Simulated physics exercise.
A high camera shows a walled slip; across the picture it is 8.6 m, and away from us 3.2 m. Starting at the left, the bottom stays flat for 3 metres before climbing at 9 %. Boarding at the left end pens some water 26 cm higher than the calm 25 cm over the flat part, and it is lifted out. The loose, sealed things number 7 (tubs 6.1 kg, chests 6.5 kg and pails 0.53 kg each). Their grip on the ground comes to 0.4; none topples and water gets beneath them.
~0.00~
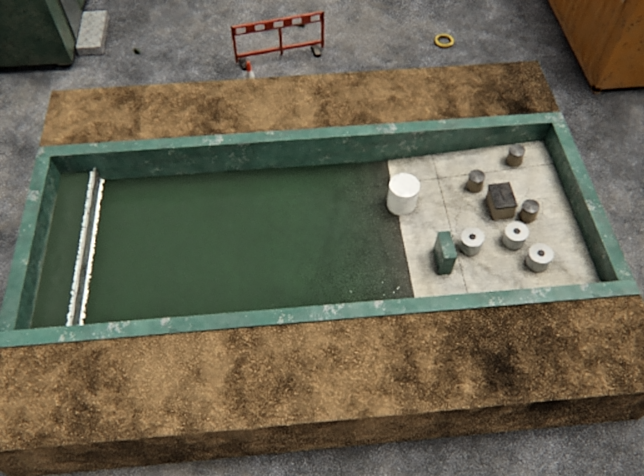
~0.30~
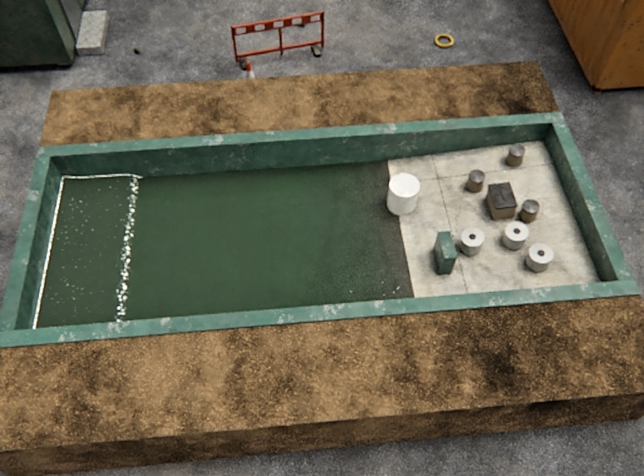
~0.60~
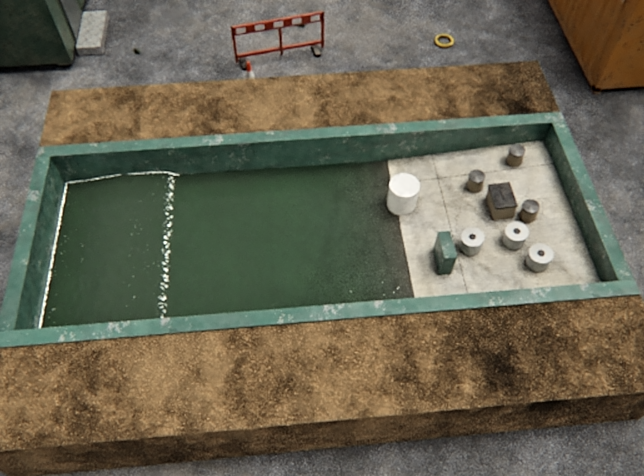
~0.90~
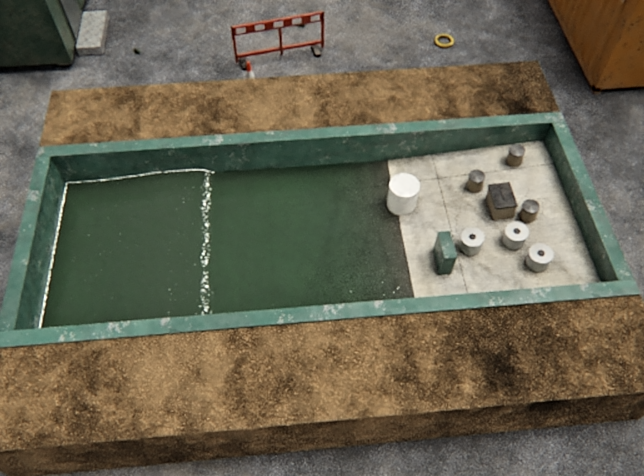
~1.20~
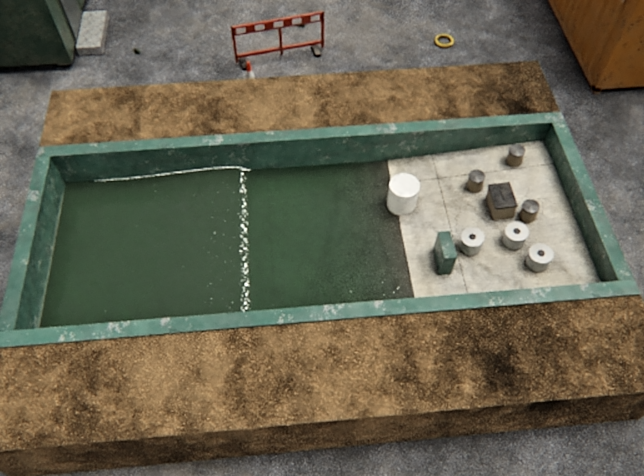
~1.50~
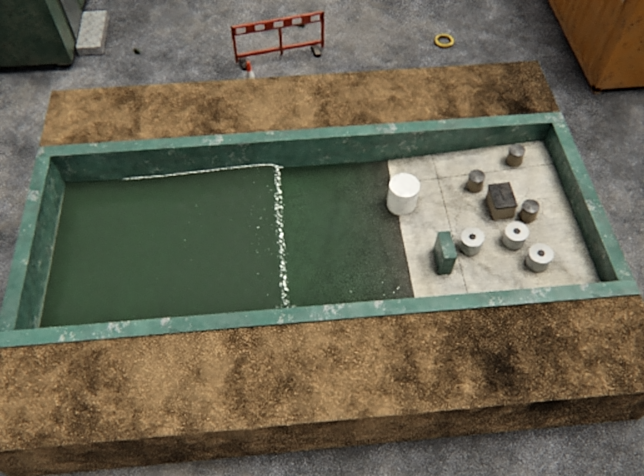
A long green-walled basin bedded in brown earth on grey ground is seen from above by a still camera. Dark green water fills its left and middle, a white cylinder stands at the edge of the pale floor, and grey and brown drums, a dark box and a green block sit at right. A white foamy line forms near the left end and moves steadily rightward across the water, while the objects stay still.
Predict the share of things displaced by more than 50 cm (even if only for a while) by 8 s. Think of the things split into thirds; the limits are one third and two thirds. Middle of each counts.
Looks like a third is not reached.
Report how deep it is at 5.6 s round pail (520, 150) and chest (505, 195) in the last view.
Depths: Near 1 cm, then near 1 cm.
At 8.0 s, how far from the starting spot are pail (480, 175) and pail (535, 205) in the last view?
100 cm and 0 cm respectively.
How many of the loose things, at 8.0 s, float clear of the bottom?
1 at that moment.
After 2.1 s 0 of 7 are over 50 cm from their spots; 0 afloat.
After 3.6 s 0 of 7 are over 50 cm from their spots; 0 afloat.
After 5.6 s 0 of 7 are over 50 cm from their spots; 1 afloat.
After 8.0 s 1 of 7 are over 50 cm from their spots, and 1 have been at some point; 1 afloat.
